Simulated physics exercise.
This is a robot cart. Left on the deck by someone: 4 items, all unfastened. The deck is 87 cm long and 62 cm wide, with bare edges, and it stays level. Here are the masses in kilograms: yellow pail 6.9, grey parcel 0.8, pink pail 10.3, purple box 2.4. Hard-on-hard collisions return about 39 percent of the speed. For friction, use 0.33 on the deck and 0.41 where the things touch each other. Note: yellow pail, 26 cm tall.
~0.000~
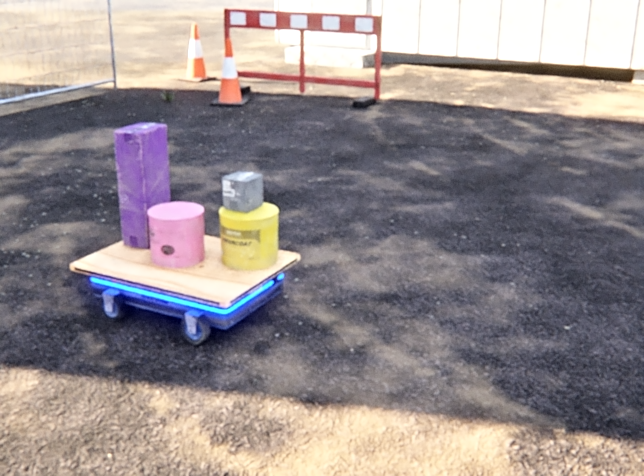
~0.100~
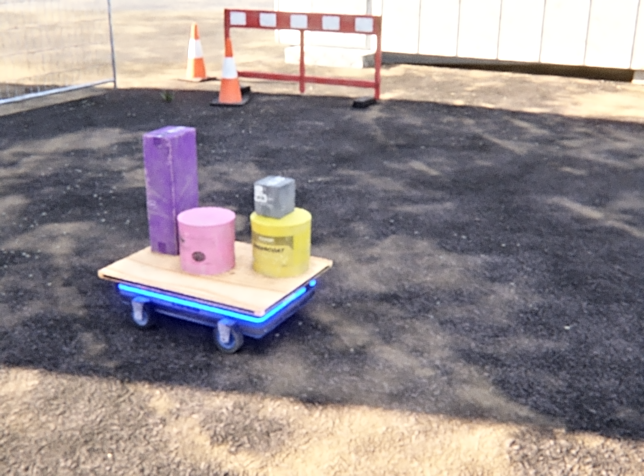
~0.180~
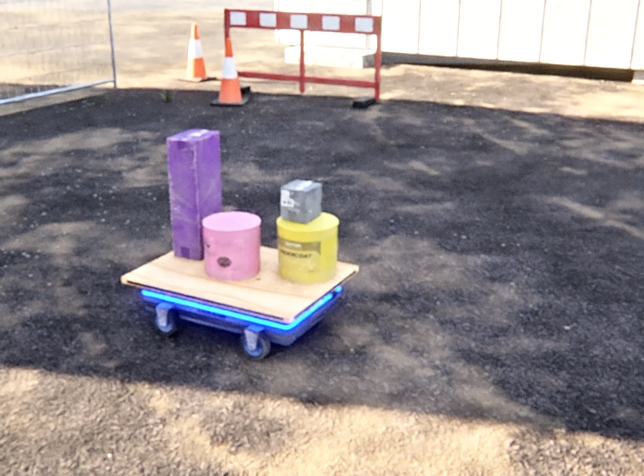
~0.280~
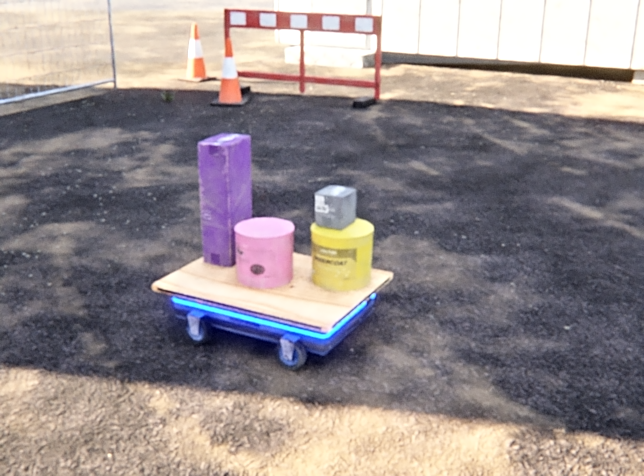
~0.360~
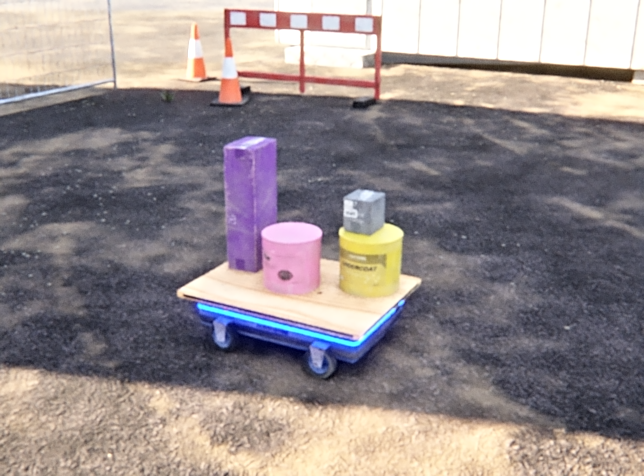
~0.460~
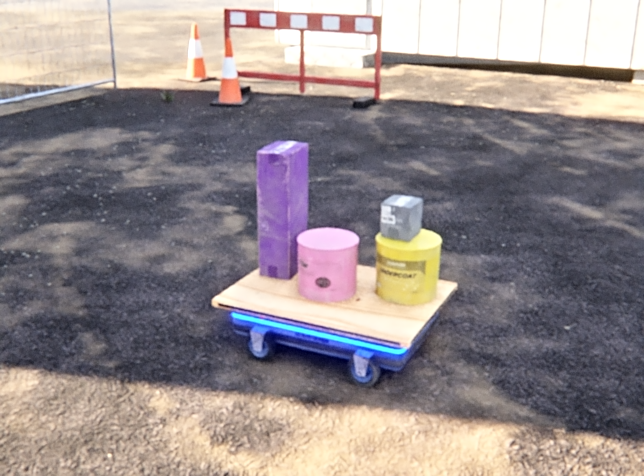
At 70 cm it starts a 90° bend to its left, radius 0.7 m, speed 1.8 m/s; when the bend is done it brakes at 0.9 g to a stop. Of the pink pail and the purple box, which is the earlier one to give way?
It is the first of the two.
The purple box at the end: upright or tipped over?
In the last frame the purple box remains up.
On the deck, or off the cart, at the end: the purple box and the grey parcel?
Purple box: In bounds; grey parcel: Out of bounds.
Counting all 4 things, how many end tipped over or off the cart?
That makes 3.
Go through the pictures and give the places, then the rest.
Cart 0 cm along; pink pail (177, 235); purple box (145, 186), in the first picture.
Cart 18 cm along; yellow pail (281, 242); grey parcel (275, 197), in the second picture.
Cart 32 cm along; yellow pail (308, 247); grey parcel (301, 202), in the third picture.
Cart 50 cm along; yellow pail (342, 254); grey parcel (336, 208), in the fourth picture.
Cart 65 cm along; yellow pail (370, 259); grey parcel (364, 212), in the fifth picture.
Cart 83 cm along, turned 2°; pink pail (328, 265); purple box (283, 210), in the sixth picture.
Around 0.76 s, cart 137 cm along, turned 43°; pink pail shifted 14 cm near (455, 271); yellow pail shifted 36 cm; grey parcel shifted 37 cm.
Around 1.06 s, cart 191 cm along, turned 85°; yellow pail, grey parcel and pink pail now off the cart; purple box shifted 9 cm near (472, 212).
Around 1.36 s, cart 228 cm along, turned 90°; purple box shifted 18 cm near (520, 192).
Around 1.96 s, cart 228 cm along, turned 90°, stopped; purple box at 7° to upright near (533, 184).
Finally (4.2 s), off the cart, yellow pail, grey parcel and pink pail; not toppled but over 10 cm from the start, purple box. Final places as that camera would see them, pink pail near (619, 275), purple box near (536, 187). Pink pail went at 0.98 s; purple box was never lost.
